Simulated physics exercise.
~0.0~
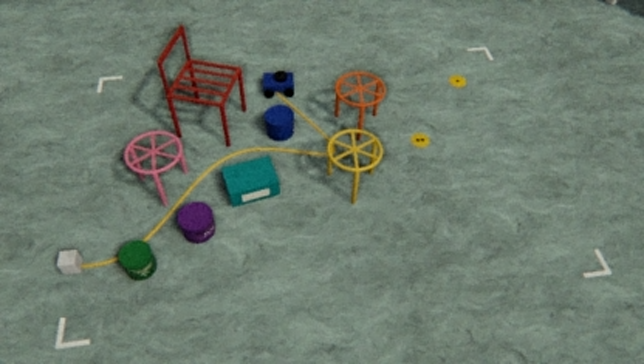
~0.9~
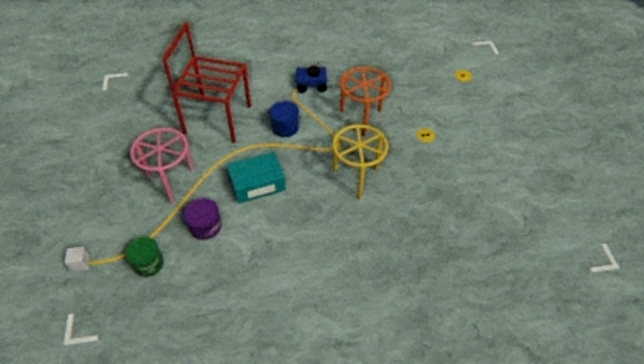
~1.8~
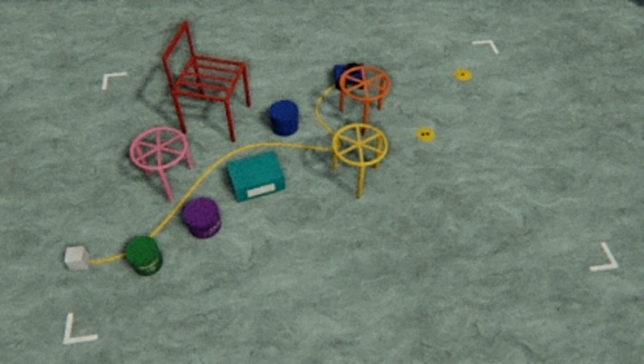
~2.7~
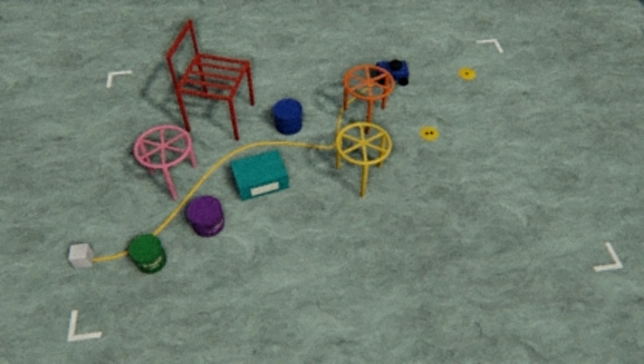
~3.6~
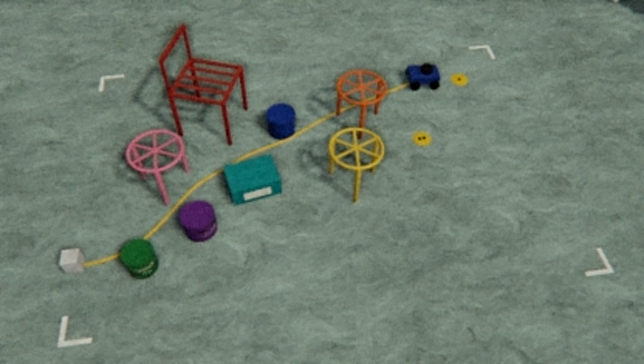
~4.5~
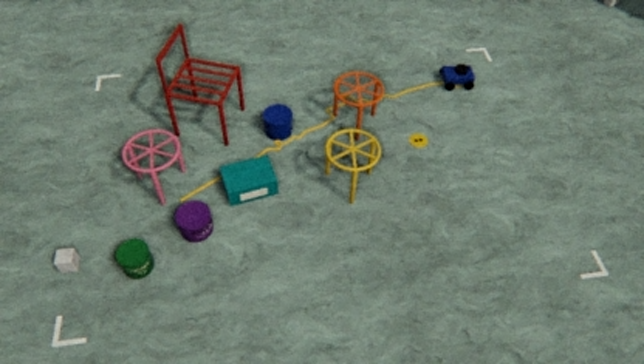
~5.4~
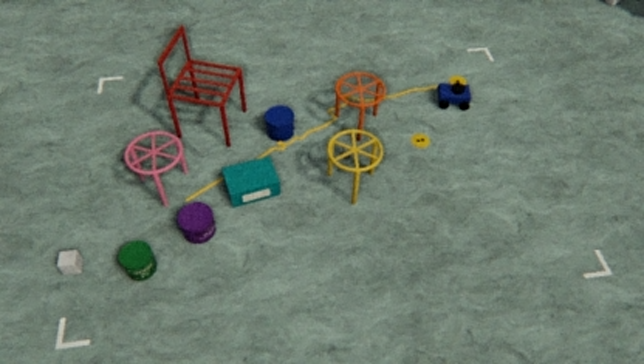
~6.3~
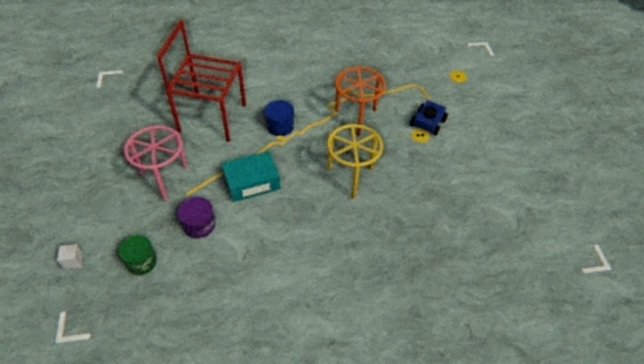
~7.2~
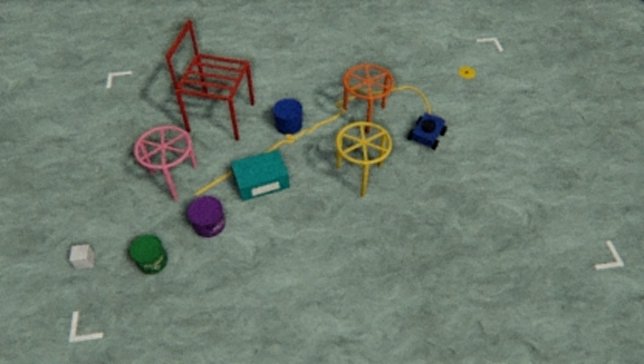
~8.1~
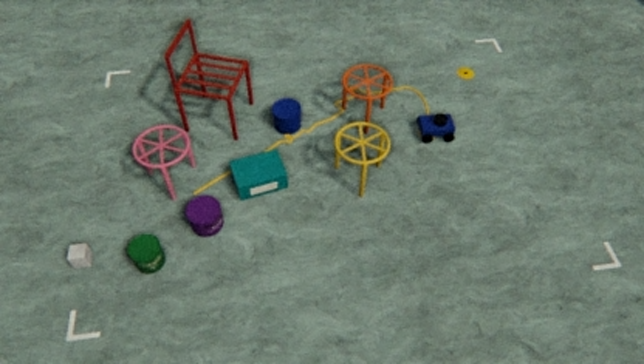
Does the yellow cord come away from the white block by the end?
Yes, the cord comes out of the white block as the cart pulls it tight, and its loose end is left lying near the purple bucket.
